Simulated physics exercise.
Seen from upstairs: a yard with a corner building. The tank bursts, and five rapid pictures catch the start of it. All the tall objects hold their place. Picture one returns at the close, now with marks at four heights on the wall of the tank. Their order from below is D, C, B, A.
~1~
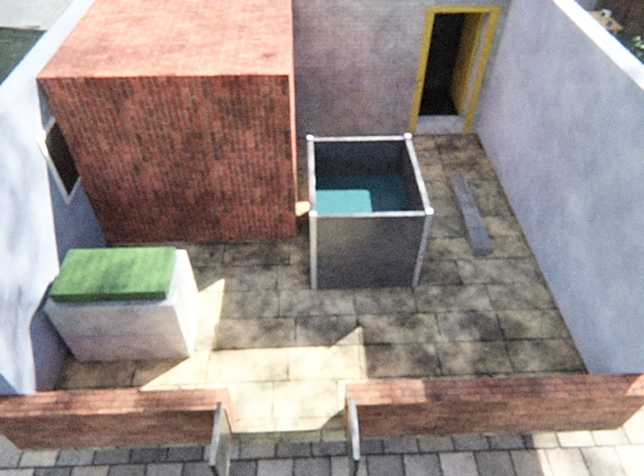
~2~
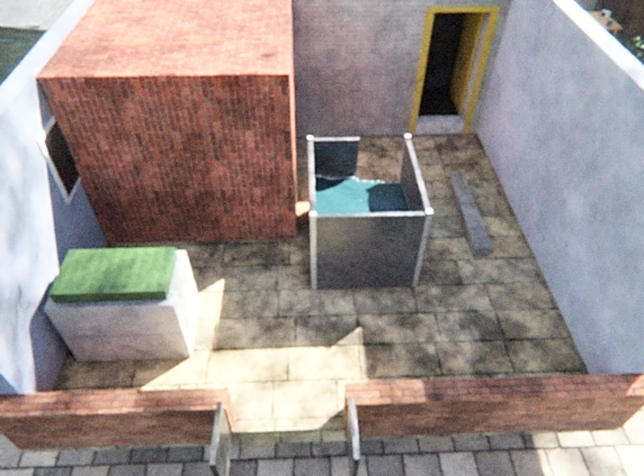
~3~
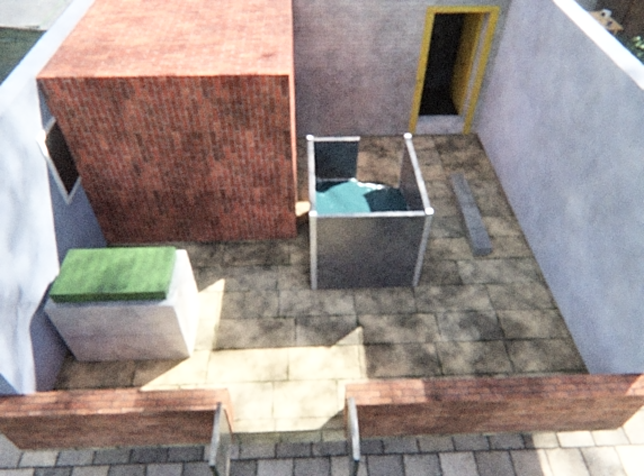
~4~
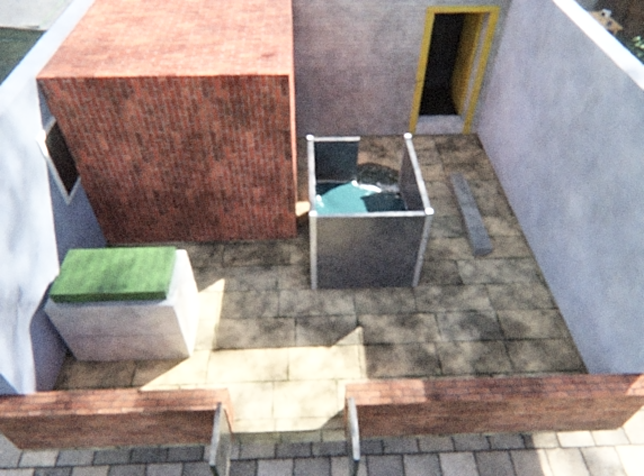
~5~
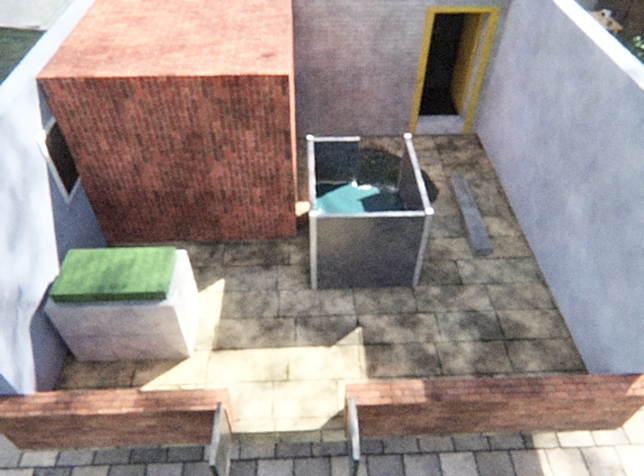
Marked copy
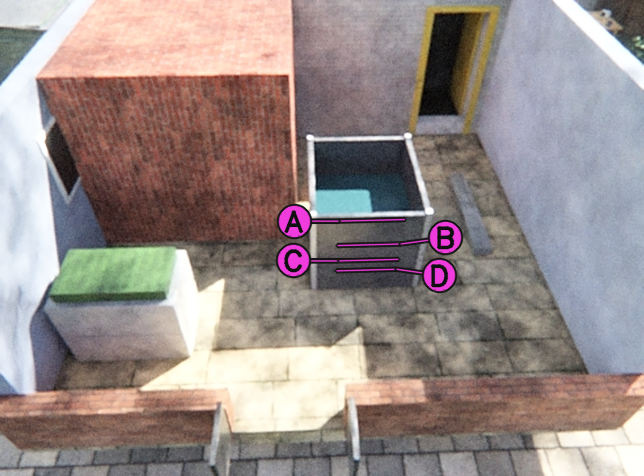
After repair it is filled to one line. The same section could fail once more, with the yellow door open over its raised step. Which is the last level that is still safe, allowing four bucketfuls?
It is B.
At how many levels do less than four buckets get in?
Three of them.
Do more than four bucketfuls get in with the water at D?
No, that is safe.
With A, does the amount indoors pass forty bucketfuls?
No, it does not.
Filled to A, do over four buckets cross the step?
Yes, that goes wrong.
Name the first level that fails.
Here it is level A.
On the marked copy, A at (371, 220); B at (369, 244); C at (367, 260); D at (366, 270); from the bottom up D, C, B, A.
If A is chosen, about 12 bucketfuls get in.
If B is chosen, a bucket or two gets in.
If C is chosen, nothing gets over.
If D is chosen, nothing gets over.
